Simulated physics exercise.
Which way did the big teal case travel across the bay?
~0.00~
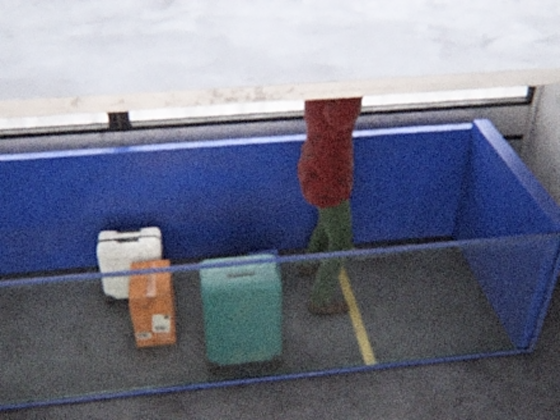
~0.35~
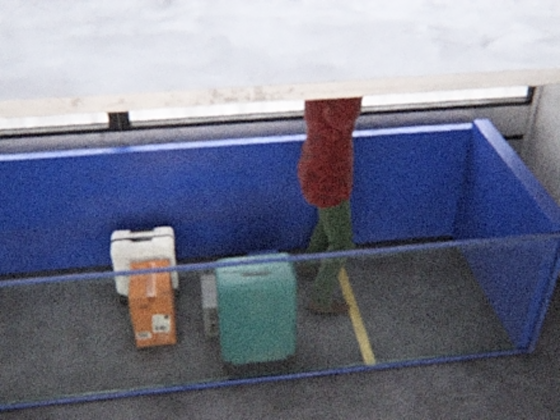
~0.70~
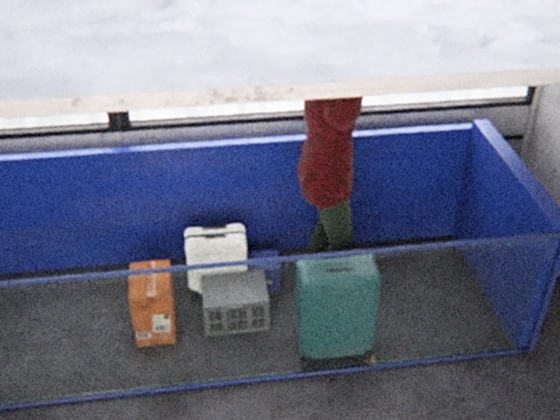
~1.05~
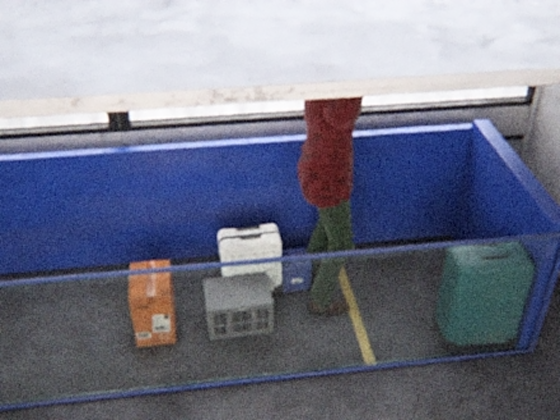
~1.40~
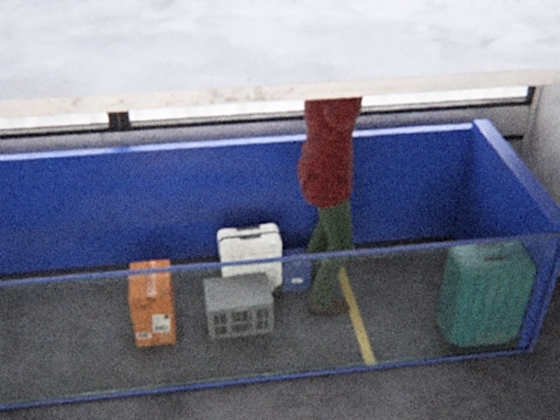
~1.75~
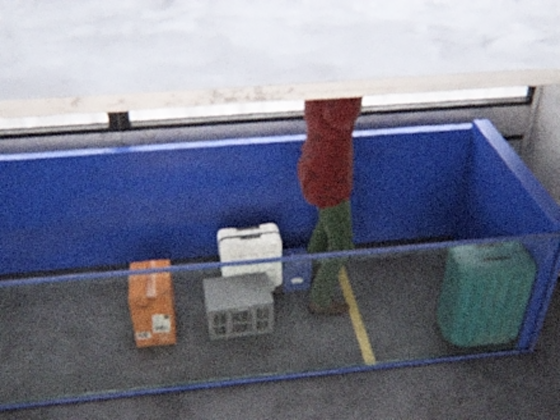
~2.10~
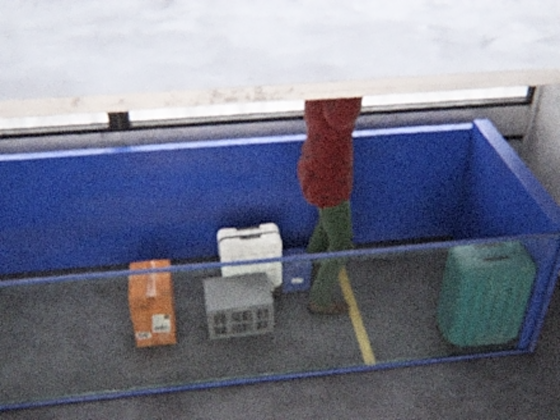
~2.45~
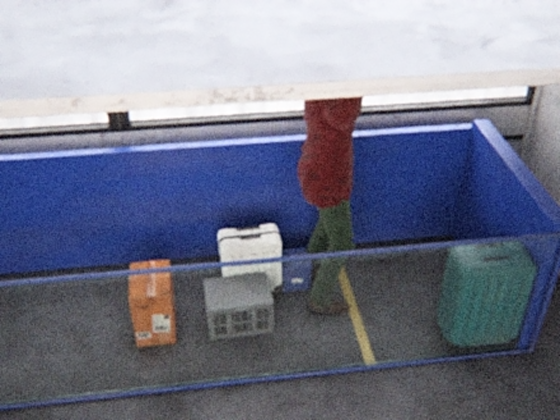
The big teal case moved to the right, going over the yellow line and coming to rest near the right end of the bay.
